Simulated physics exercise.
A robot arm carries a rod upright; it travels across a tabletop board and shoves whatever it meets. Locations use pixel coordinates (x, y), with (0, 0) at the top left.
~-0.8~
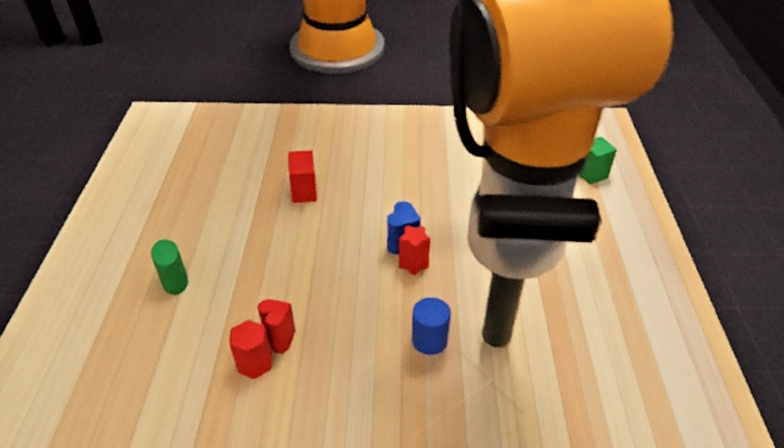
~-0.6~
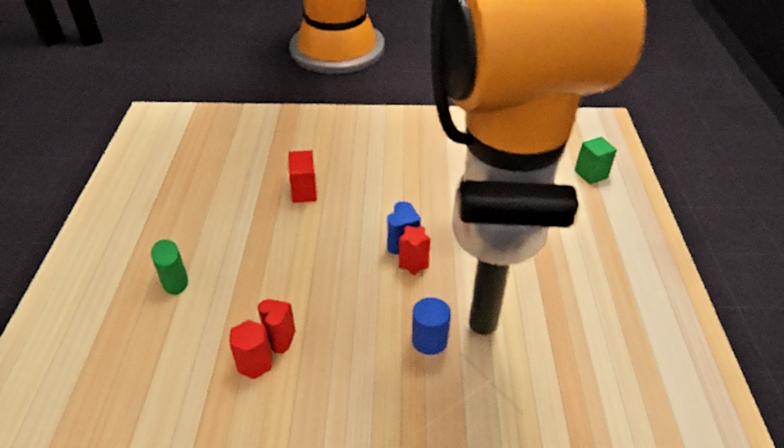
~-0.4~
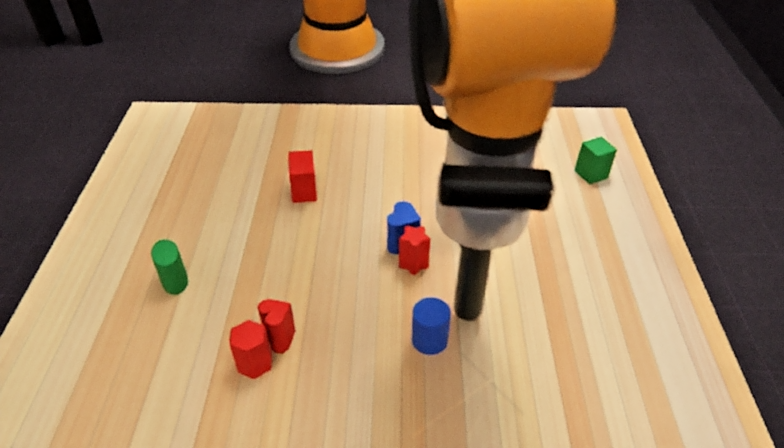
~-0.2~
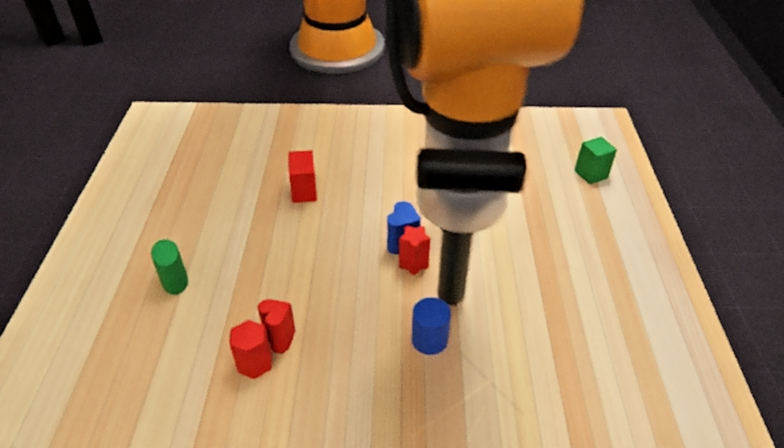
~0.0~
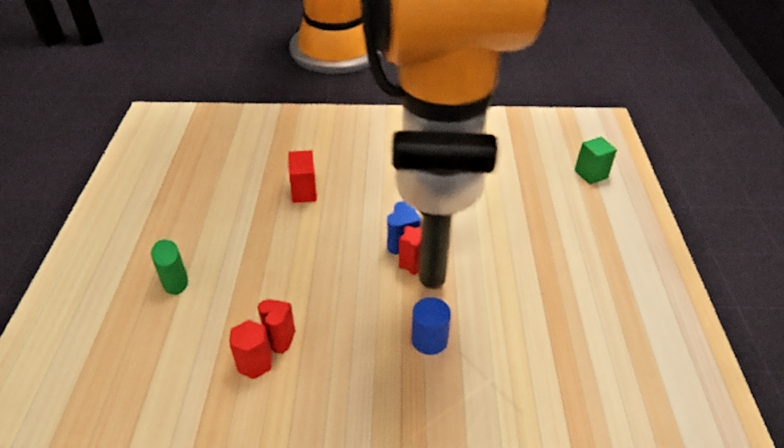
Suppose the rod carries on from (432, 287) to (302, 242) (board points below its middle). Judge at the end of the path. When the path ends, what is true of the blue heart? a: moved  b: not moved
My pick is a.
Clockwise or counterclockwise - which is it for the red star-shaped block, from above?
Viewed from above, clockwise.
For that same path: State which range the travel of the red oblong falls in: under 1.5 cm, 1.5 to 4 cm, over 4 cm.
Up to 1.5 cm.
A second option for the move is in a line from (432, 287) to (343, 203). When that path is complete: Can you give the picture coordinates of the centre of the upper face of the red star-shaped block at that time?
In the picture, that point is around (358, 162).
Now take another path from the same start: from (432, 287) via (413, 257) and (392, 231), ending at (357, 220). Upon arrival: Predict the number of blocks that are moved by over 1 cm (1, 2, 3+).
I foresee two blocks being moved.
What follows on the original path. One third of the way, rod (385, 262); blue heart (403, 207); red star-shaped block (402, 227), turned 75° clockwise.
Two thirds of the way, rod (342, 248); blue heart (403, 207); red star-shaped block (401, 228), turned 80° clockwise.
At the end, rod (301, 234); red oblong unmoved; blue heart (403, 207); red star-shaped block (401, 228), turned 80° clockwise; blue cylinder unmoved.
